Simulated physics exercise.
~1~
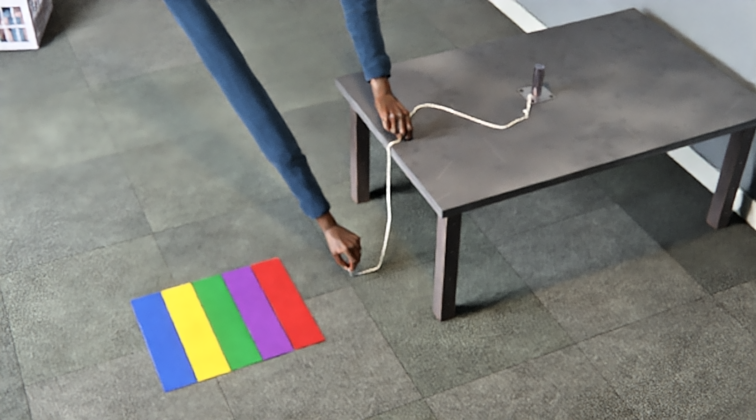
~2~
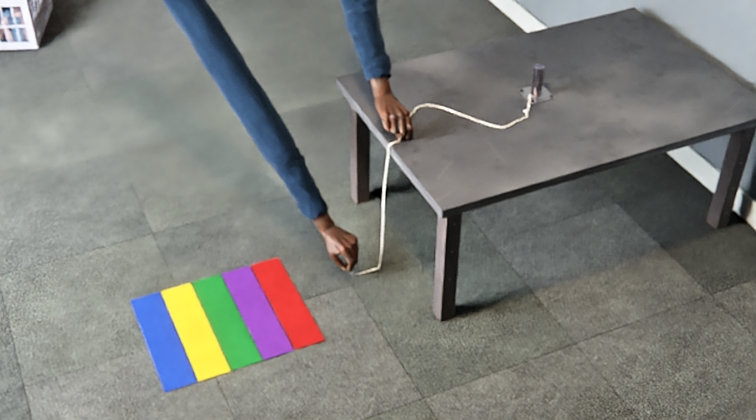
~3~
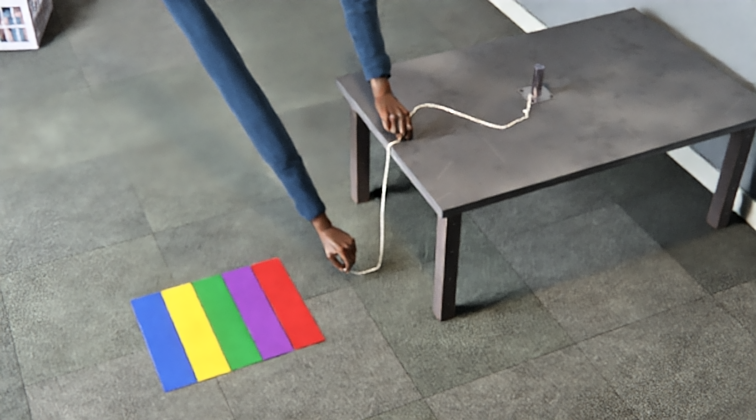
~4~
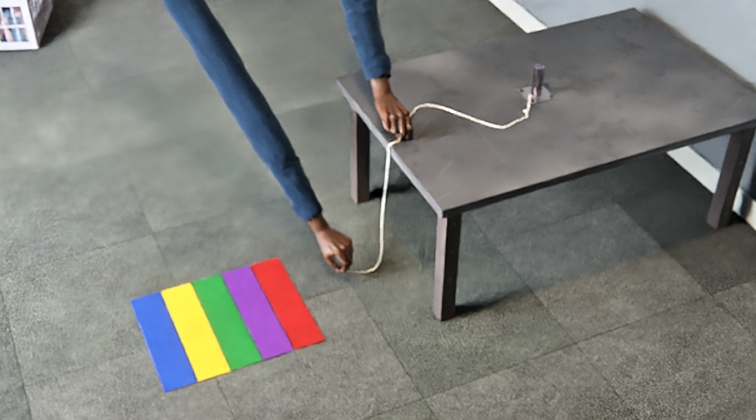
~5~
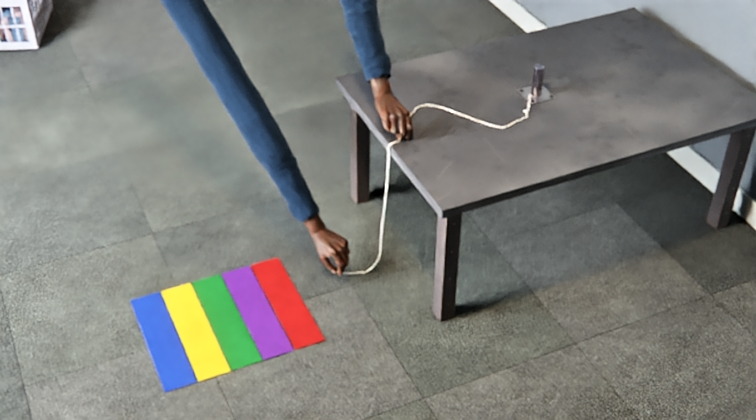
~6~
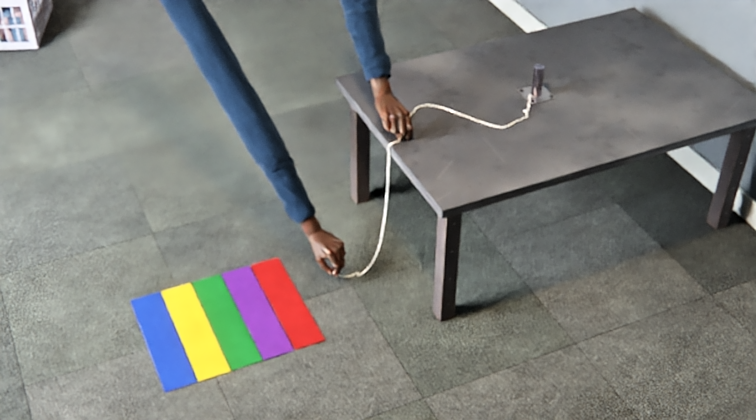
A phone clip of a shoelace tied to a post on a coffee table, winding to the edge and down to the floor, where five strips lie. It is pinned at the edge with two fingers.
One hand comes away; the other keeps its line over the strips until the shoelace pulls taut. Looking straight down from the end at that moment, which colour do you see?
You see blue.
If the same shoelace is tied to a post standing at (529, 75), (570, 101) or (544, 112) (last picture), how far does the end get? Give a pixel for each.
Going by the last picture, roughly (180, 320), (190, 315) and (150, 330).
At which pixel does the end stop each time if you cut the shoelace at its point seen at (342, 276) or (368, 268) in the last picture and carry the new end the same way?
Roughly (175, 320), (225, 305).
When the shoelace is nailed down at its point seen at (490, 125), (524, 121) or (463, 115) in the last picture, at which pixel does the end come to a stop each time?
Approximately (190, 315), (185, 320) and (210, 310), respectively.
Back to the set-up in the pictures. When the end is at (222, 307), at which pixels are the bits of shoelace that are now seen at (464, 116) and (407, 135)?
(428, 124) and (373, 189), approximately.
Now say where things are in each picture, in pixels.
The first frame shows end (349, 268); red (302, 329); purple (271, 339); green (240, 349); yellow (208, 359); blue (175, 370).
The second frame shows end (347, 269); shoelace through (525, 111) (479, 121) (417, 108) (394, 144) (384, 202) (381, 256).
The third frame shows end (344, 270).
The fourth frame shows end (341, 271); shoelace through (525, 111) (479, 121) (417, 108) (394, 144) (384, 202) (381, 256).
The fifth frame shows end (337, 272).
The sixth frame shows end (333, 273); shoelace through (525, 111) (479, 121) (417, 108) (394, 144) (387, 202) (375, 257).
A little later, end near (222, 307); over green.
Next, end near (183, 319); over yellow.
When it is tight, end near (159, 326); over blue. Over blue.
